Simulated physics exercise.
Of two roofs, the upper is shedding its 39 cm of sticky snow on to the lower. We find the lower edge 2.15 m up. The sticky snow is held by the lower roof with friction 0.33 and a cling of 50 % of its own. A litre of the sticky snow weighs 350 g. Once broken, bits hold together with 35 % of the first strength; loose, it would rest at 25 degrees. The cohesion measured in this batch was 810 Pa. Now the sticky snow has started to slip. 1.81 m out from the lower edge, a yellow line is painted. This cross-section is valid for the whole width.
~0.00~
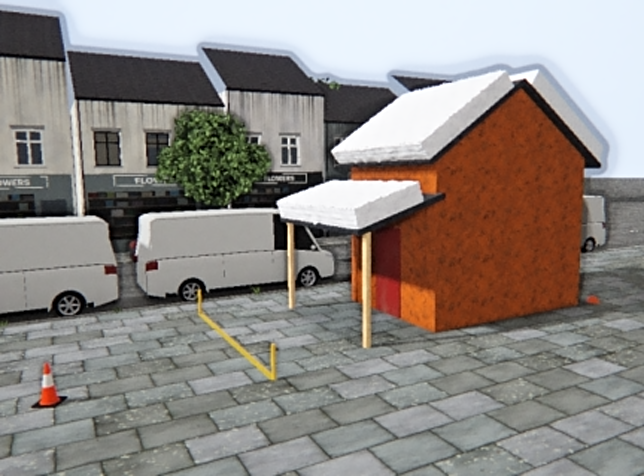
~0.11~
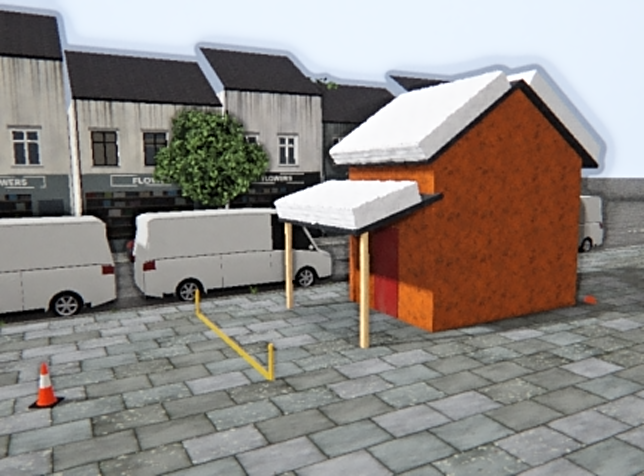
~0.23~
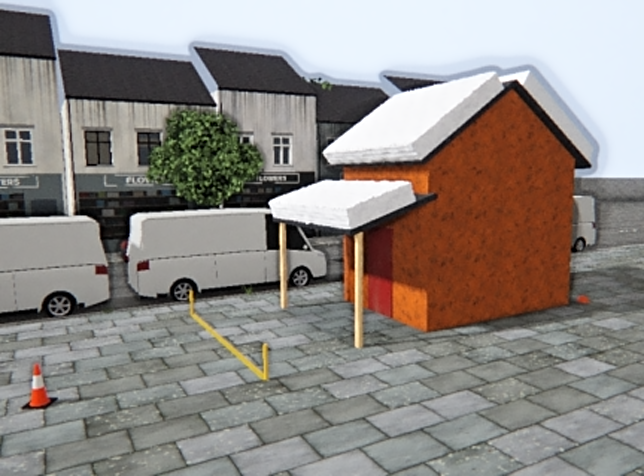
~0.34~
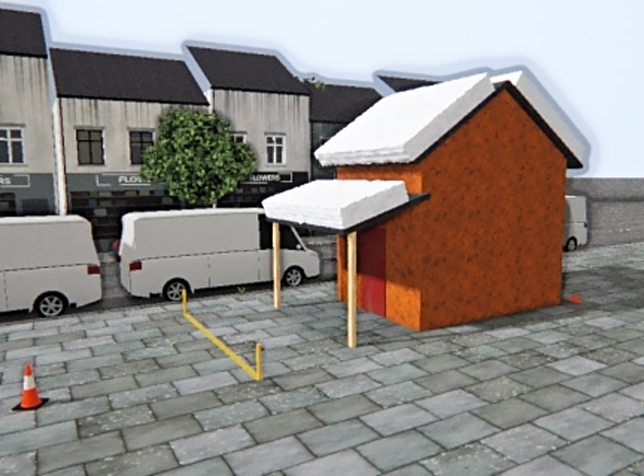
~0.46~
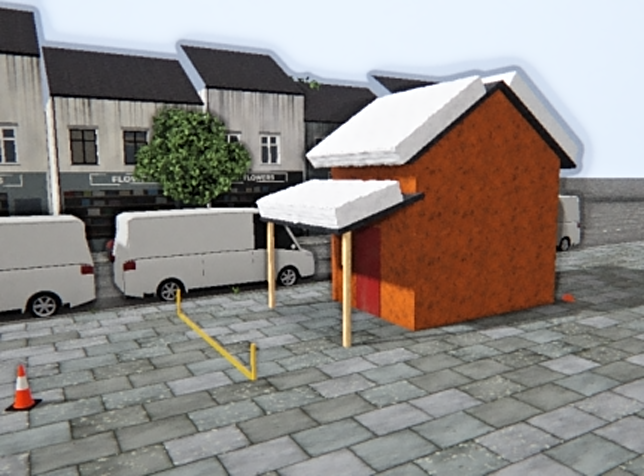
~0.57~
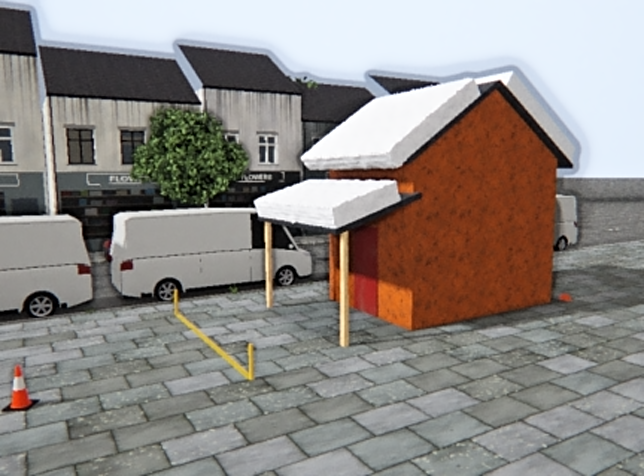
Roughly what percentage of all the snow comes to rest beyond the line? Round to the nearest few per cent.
Roughly 10 %.
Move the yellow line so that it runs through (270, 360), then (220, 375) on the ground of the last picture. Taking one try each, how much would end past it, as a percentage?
About 25 %, then about 4 %.
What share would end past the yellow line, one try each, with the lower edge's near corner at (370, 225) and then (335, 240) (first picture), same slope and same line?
Try 1: 12 %; try 2: 10 %.
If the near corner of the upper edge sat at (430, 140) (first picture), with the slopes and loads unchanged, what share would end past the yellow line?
25 per cent or so.
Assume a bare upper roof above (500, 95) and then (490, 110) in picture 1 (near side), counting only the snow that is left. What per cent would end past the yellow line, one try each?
Respectively 7 % and 1 %.
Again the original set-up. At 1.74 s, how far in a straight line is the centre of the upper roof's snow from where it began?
It is around 2.0 m from where it started.
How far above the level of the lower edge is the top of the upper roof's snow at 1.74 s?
Roughly 1.8 m.
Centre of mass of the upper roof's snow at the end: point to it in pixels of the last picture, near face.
I'd put it at around pixel (304, 303).
By 1.10 s, none is below the lower edge and 0 % is past the line.
By 1.74 s, none is below the lower edge and 0 % is past the line.
By 2.37 s, 30 % is below the lower edge and 0 % is past the line.
By 3.00 s, 55 % is below the lower edge and 7 % is past the line.
By 4.60 s, at the end, 69 % is below the lower edge and 10 % is past the line.
